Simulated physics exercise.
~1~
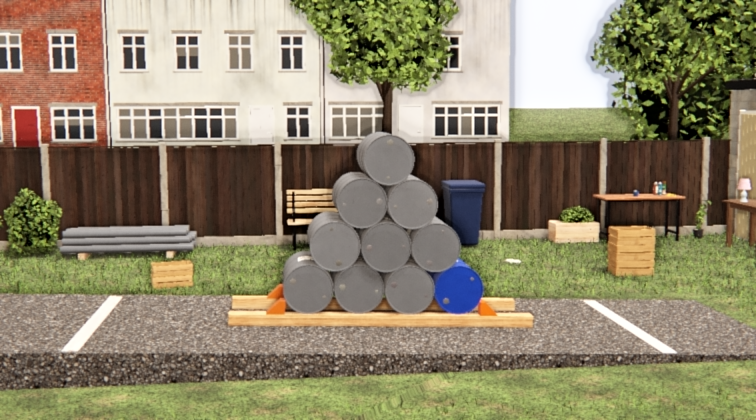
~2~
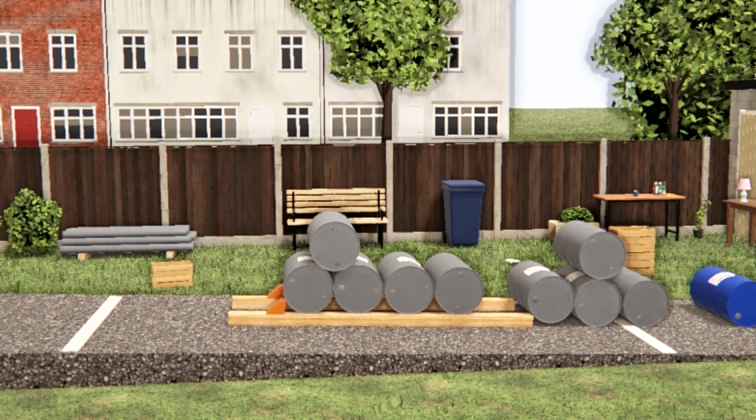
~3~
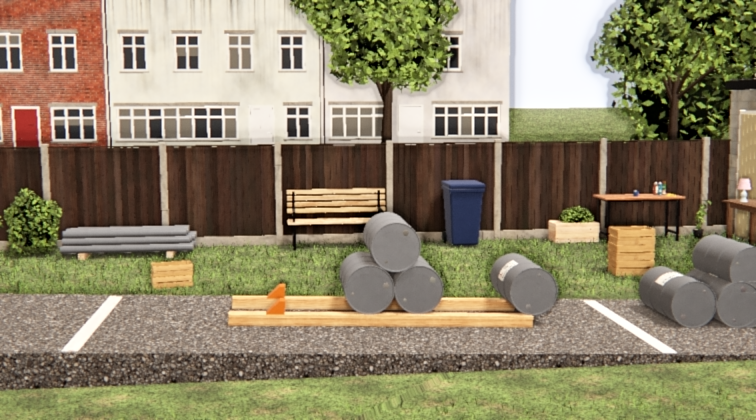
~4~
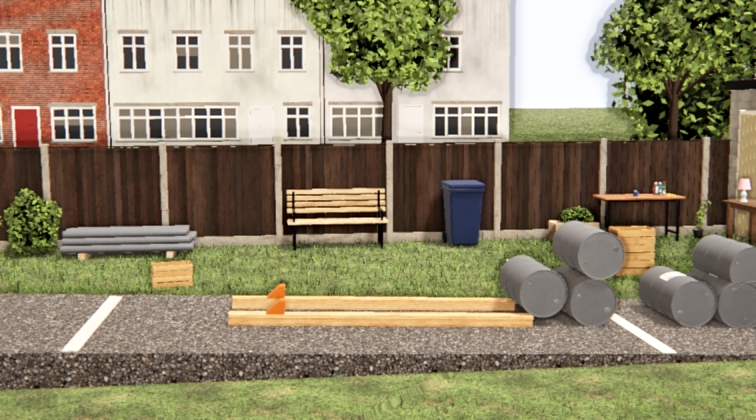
At the start, grey drums and a blue one at the lower right stand stacked in a pyramid on timber bearers, with an orange chock at each side. The right chock goes, and the pile collapses to the right, with the blue drum rolling ahead across the white line while several grey ones follow. The remaining drums shift along the bearers, still partly piled, as the blue one leaves view on the right. Finally, the bearers lie empty except for the left chock, with grey drums heaped near their right end and more beyond the line.
